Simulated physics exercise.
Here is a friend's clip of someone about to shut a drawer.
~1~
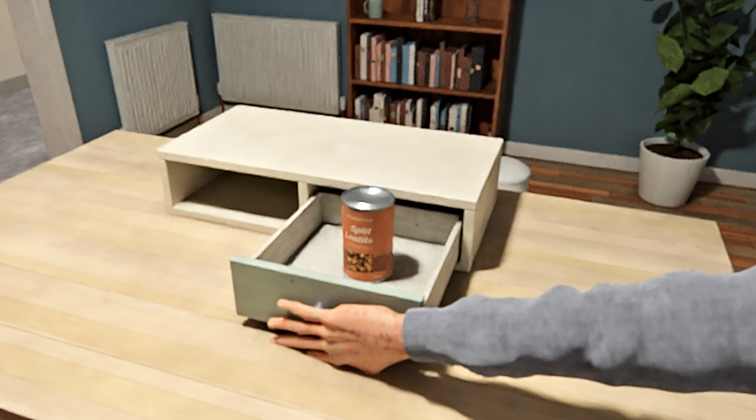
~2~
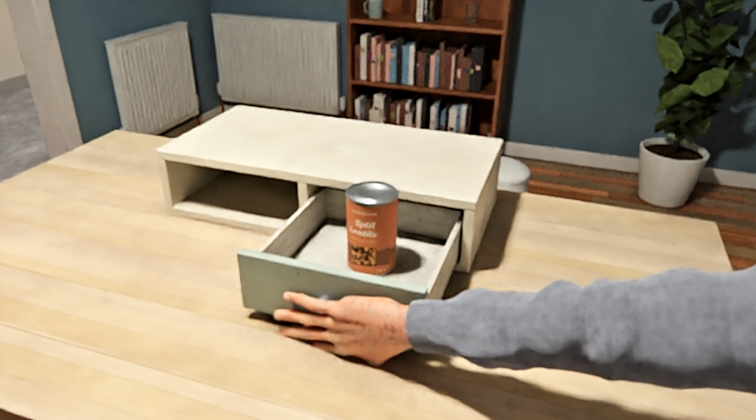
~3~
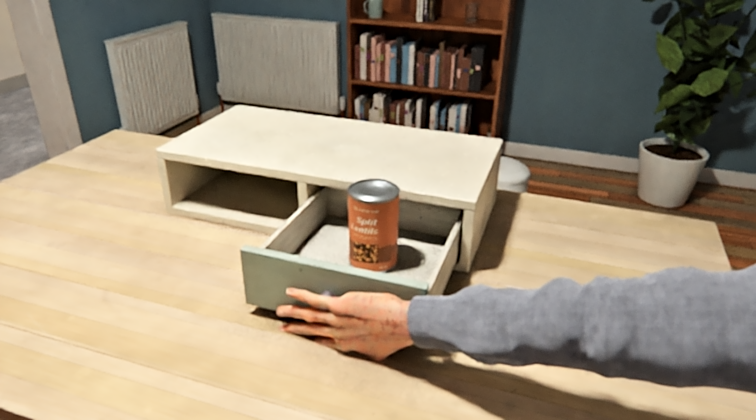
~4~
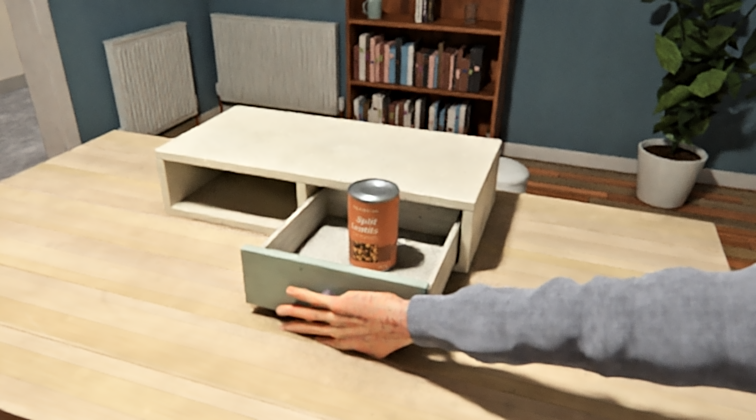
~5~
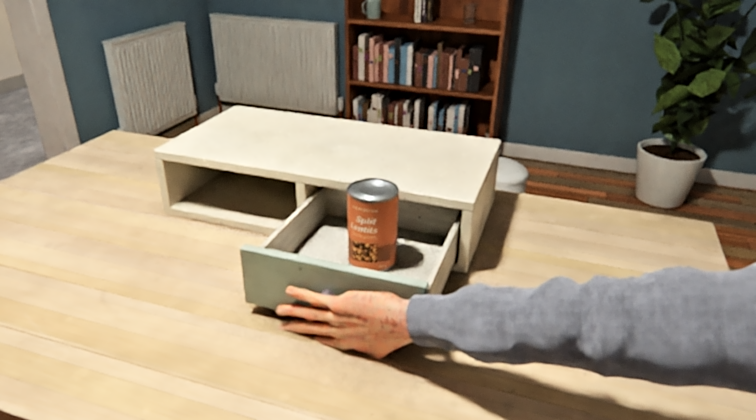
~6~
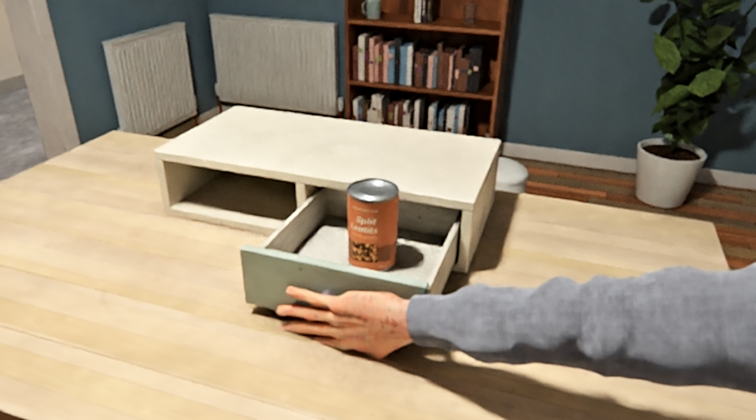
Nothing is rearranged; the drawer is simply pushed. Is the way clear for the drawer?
Result: Drawer blocked partway.
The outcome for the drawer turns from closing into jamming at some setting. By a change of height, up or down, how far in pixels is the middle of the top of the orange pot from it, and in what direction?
Move it 24 pixels downward and it flips.
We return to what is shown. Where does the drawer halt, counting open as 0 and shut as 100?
It comes to rest at close to 45 per cent, I'd say.
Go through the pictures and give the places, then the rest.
The first frame shows drawer (358, 258) wide open; orange pot (368, 235).
The second frame shows drawer (362, 252) wide open.
The third frame shows drawer (364, 249) wide open; chest (335, 176).
The fourth frame shows drawer (364, 248) wide open; orange pot (373, 226).
The fifth frame shows drawer (363, 248) wide open.
The sixth frame shows drawer (363, 248) wide open; chest (334, 177).
Then, 0.30 s on from there, drawer starting in.
Then, 0.60 s on from there, drawer about half in.
In the end, the drawer jams.
